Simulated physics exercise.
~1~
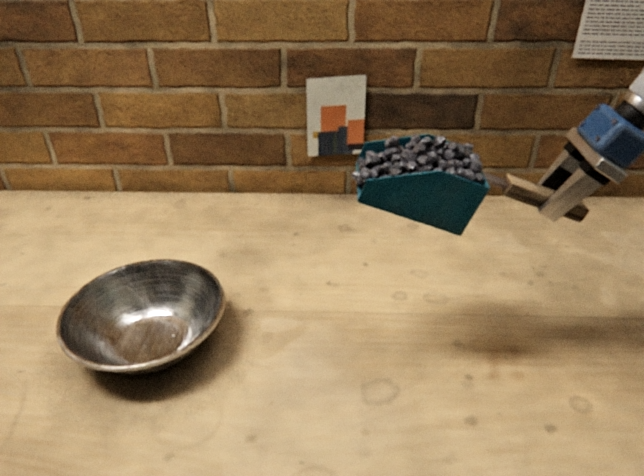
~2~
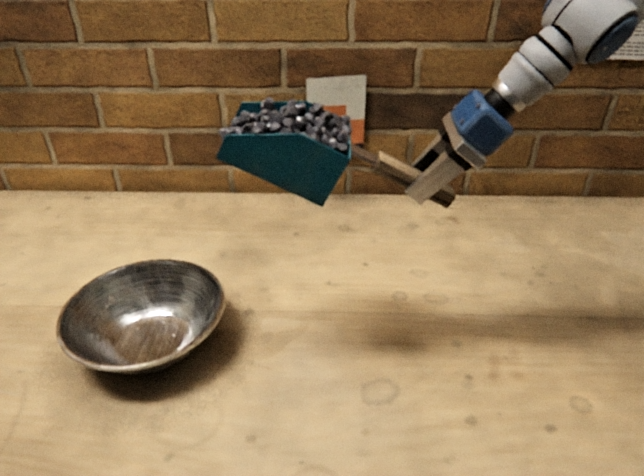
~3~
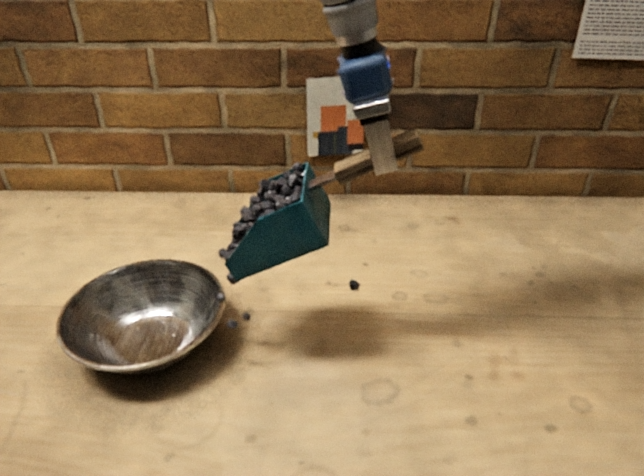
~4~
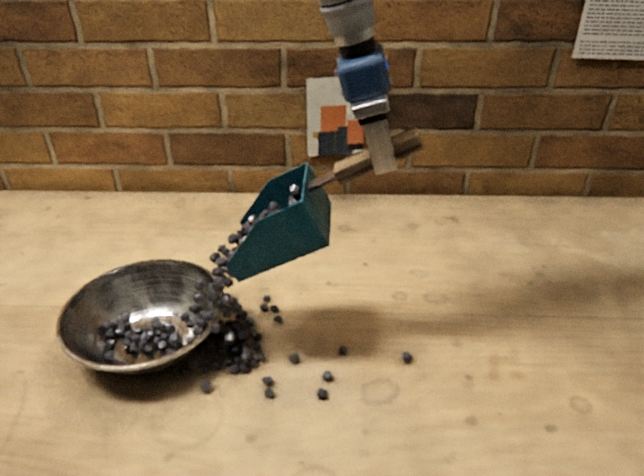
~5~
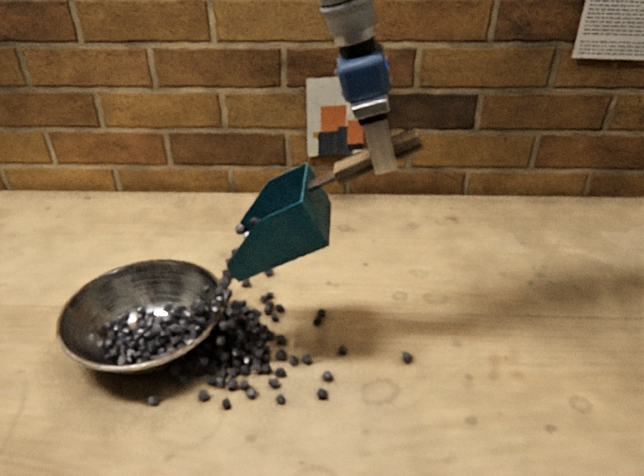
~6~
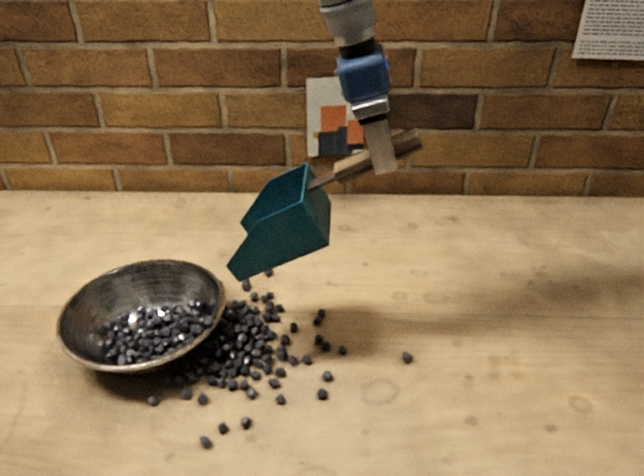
On a wooden tabletop before a brick wall, a robotic arm carries a teal scoop heaped with dark pebbles left toward a bowl, lowers and tips it, and pours until it is empty, leaving some pebbles in the bowl and many scattered beside it.
